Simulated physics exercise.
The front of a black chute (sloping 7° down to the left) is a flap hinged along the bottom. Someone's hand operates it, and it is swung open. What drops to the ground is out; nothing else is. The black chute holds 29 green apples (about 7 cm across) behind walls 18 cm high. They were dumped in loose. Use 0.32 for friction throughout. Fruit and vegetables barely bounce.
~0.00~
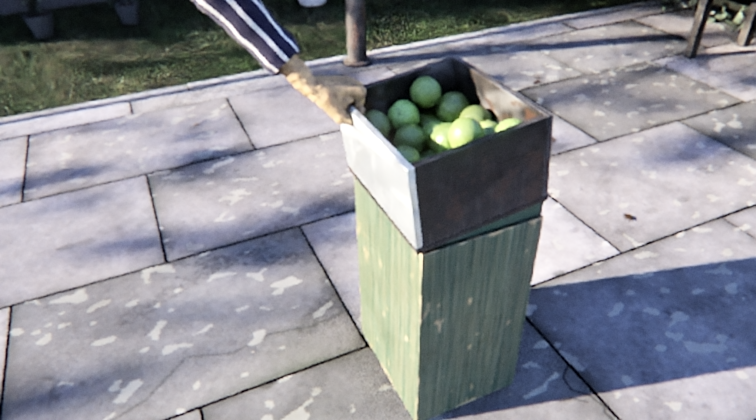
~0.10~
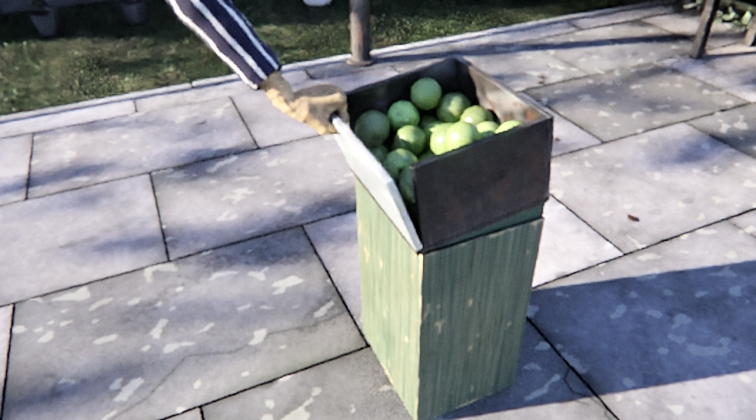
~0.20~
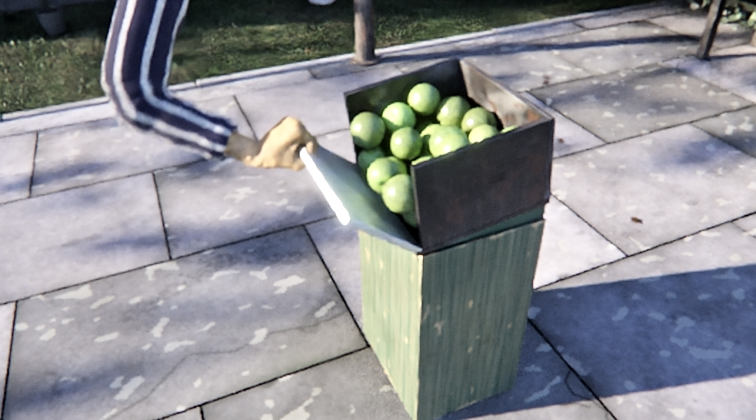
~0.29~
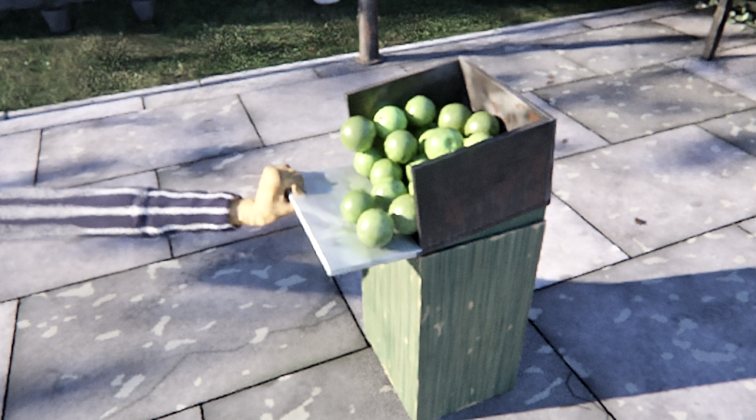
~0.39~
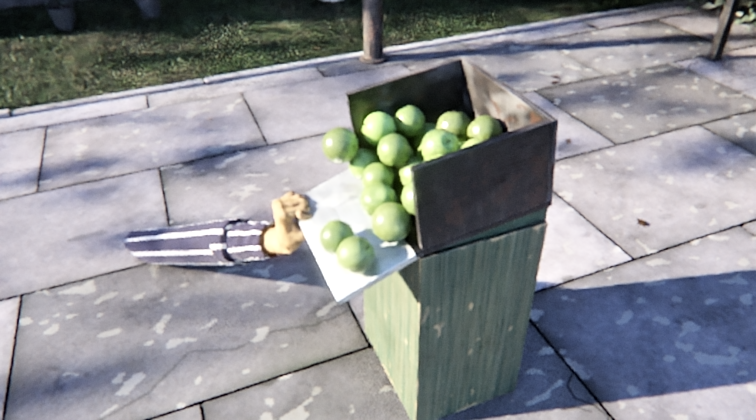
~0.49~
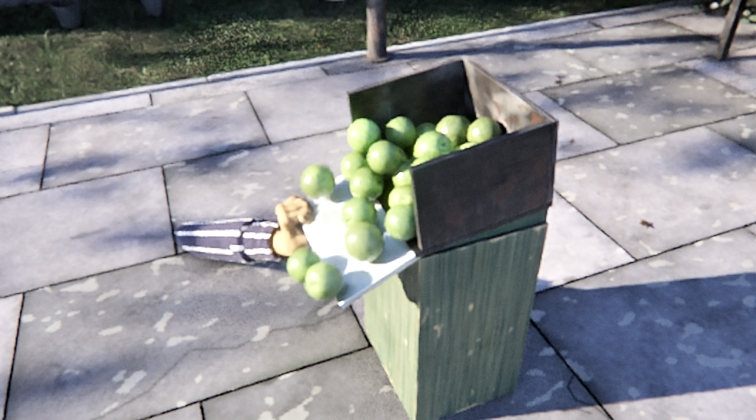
A gloved hand swings open the black chute's front flap, and green apples roll out onto it.
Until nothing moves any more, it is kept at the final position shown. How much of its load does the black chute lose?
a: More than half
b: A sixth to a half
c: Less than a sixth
a.
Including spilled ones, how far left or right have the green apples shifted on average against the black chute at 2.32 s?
Roughly 90 cm to the left of where they started, on average.
After 0.78 s, black chute 24 in, 5 out.
After 1.15 s, black chute 15 in, 14 out.
After 1.66 s, black chute 9 in, 20 out.
Final count (at 2.32 s), black chute 0 in, 29 out. Asked share, 29 of 29, 100 per cent.
